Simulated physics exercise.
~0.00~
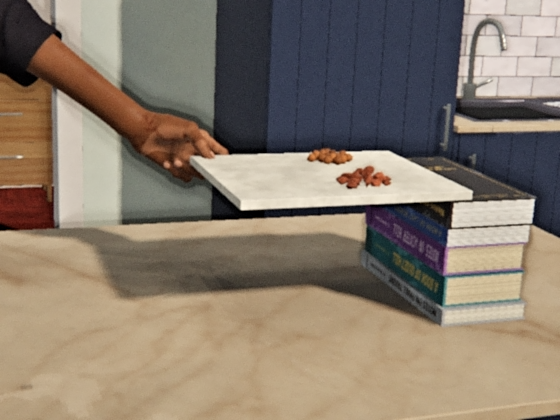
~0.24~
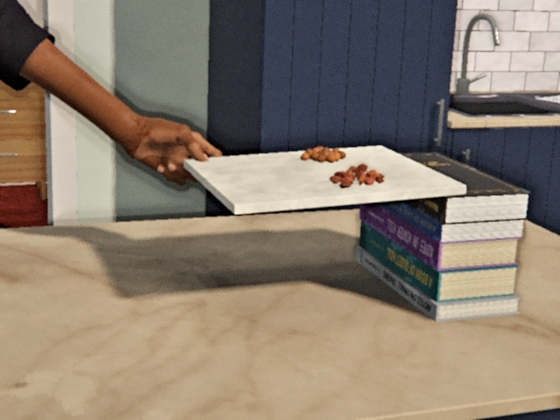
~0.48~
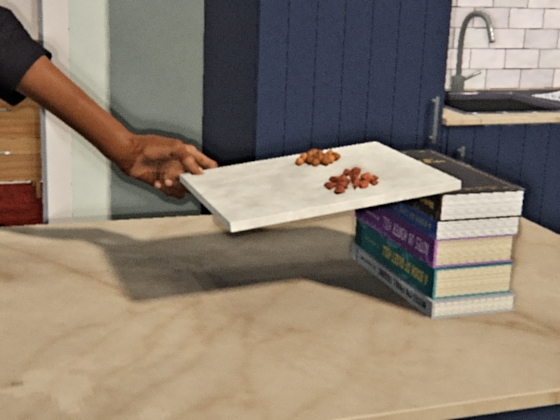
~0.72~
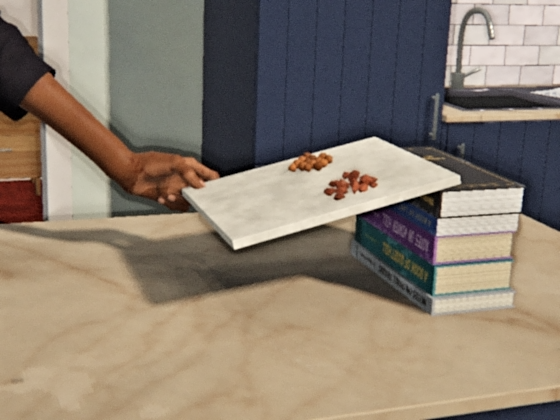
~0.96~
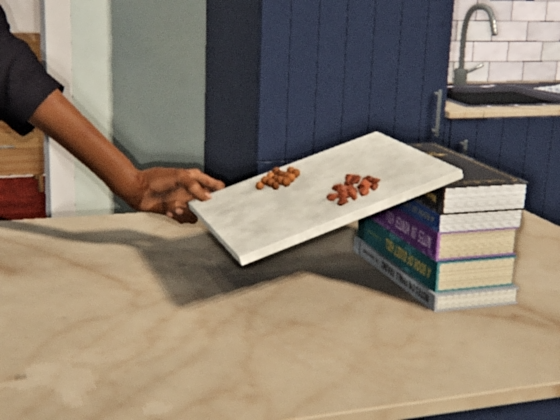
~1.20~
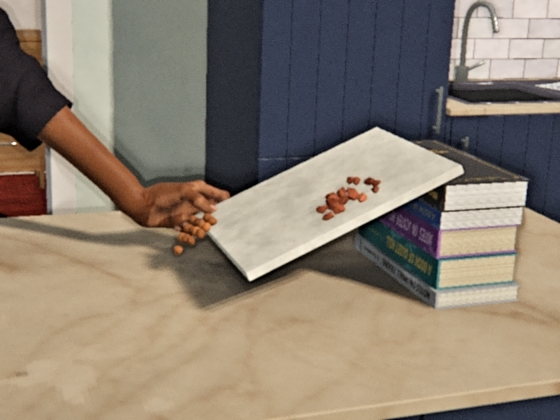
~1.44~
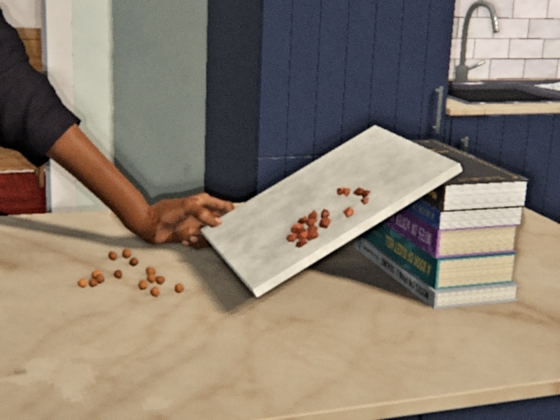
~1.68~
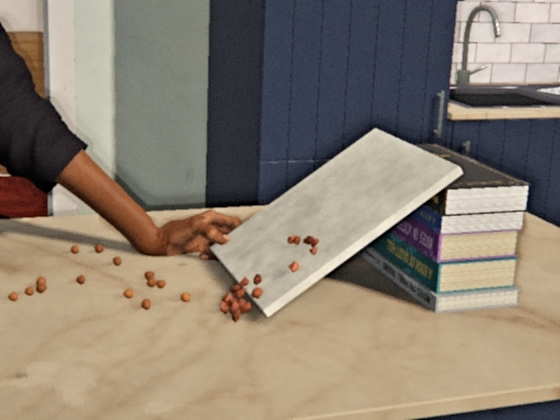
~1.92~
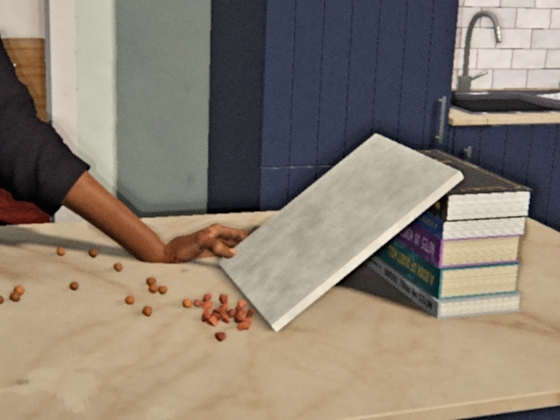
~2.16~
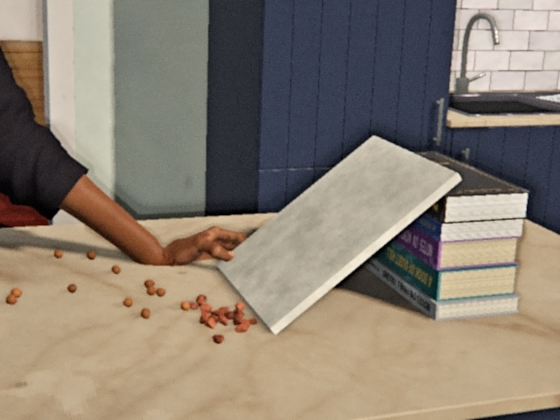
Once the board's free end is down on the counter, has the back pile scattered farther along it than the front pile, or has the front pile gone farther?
The back pile scattered farther, spreading out to the left along the counter, while most of the front pile stayed near the foot of the board.
